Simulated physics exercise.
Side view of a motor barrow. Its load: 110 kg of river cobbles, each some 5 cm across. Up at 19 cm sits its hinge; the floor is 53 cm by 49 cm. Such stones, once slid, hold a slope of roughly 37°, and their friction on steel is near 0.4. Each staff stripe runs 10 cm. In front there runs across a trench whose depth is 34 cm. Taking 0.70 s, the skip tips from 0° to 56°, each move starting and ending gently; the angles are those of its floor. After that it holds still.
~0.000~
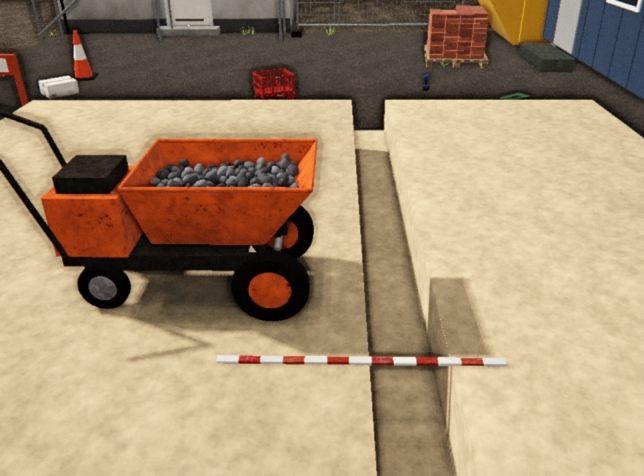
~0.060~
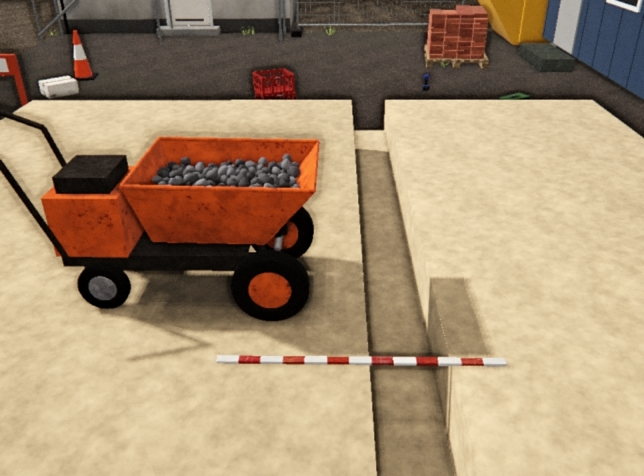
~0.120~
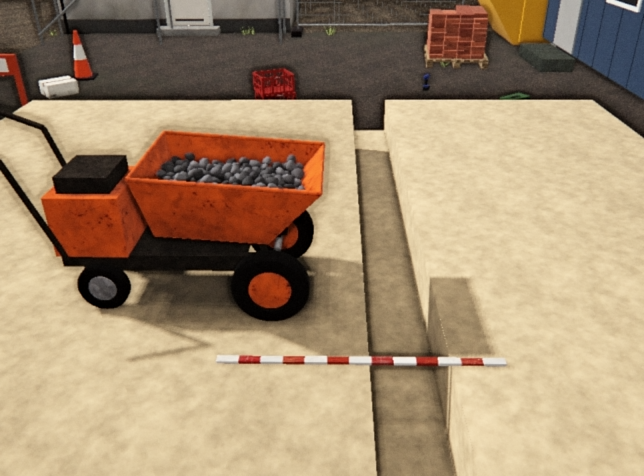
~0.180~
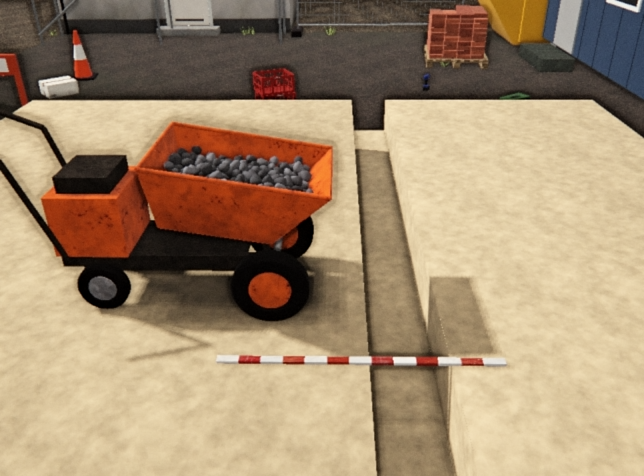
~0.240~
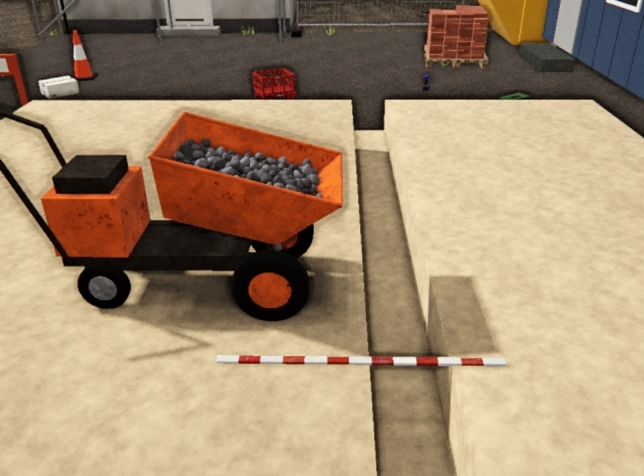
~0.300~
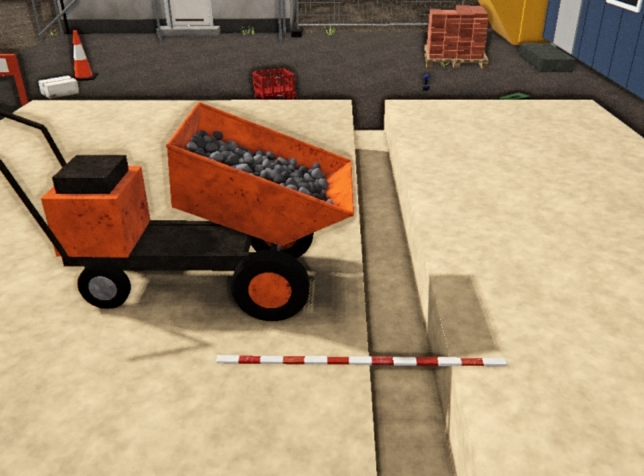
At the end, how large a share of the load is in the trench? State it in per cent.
A share of about 40 per cent.
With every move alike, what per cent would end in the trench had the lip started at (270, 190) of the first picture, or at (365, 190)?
Result: Close to 55 then close to 10 per cent.
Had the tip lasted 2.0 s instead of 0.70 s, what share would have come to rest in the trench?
Roughly 45% would finish there.
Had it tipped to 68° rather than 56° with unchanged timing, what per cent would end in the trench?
Around 70 per cent would finish in the trench.
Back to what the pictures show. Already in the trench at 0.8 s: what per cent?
Close to 5 per cent has got there by then.
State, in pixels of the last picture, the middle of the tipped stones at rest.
I'd put it close to (414, 327).
After 0.5 s the floor is at 47°; 100 % in the skip; the foremost stones are at (358, 226).
After 0.8 s the floor is at 56°; 95 % in the skip, 5 % in the trench; the foremost stones are at (425, 278).
After 1.1 s the floor is at 56°; 65 % in the skip, 22 % in the trench, 13 % past the trench; the foremost stones are at (498, 288).
After 3.1 s the floor is at 56°; 45 % in the skip, 40 % in the trench, 15 % past the trench; the foremost stones are at (587, 296).
